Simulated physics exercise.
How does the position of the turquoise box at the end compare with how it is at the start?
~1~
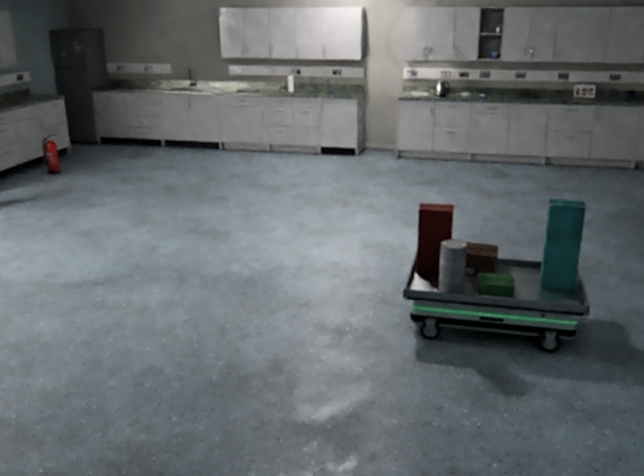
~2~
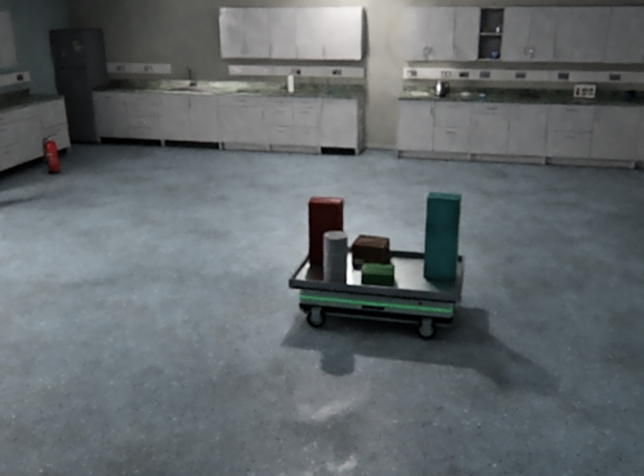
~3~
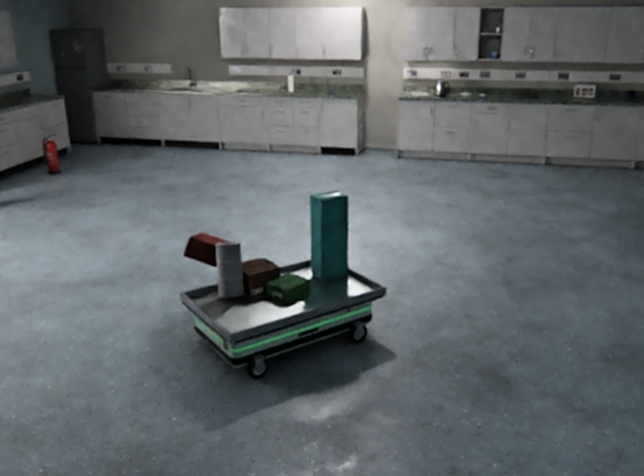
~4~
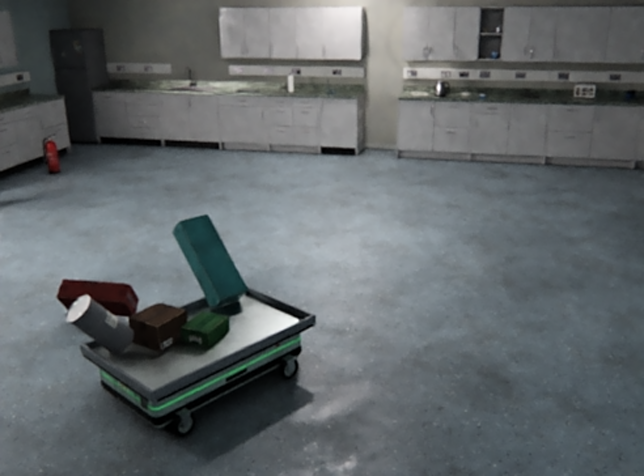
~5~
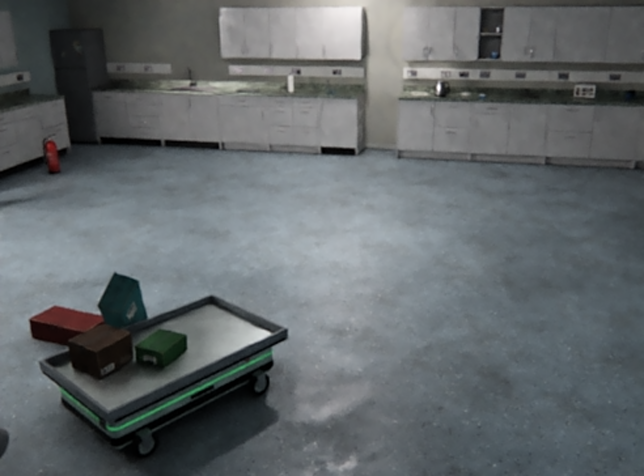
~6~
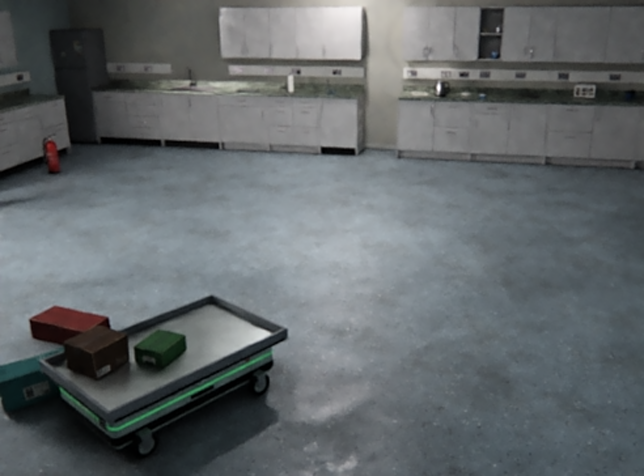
At the start the turquoise box stands upright on the cart's deck. By the end it lies on its side, off the deck at the left of the cart.
In a dim room with a grey floor, seen from a raised, still view, pale cabinets line the far wall and a red extinguisher stands at the left. A flat cart at the right carries an upright red box, a grey canister, a brown box, a green parcel and a tall turquoise box. The cart rolls left and turns toward the viewer, and the red box tips over. The canister and turquoise box then lean and topple off. The cart stops at the lower left with the brown box and green parcel aboard, the red and turquoise boxes off its deck and the canister out of sight.
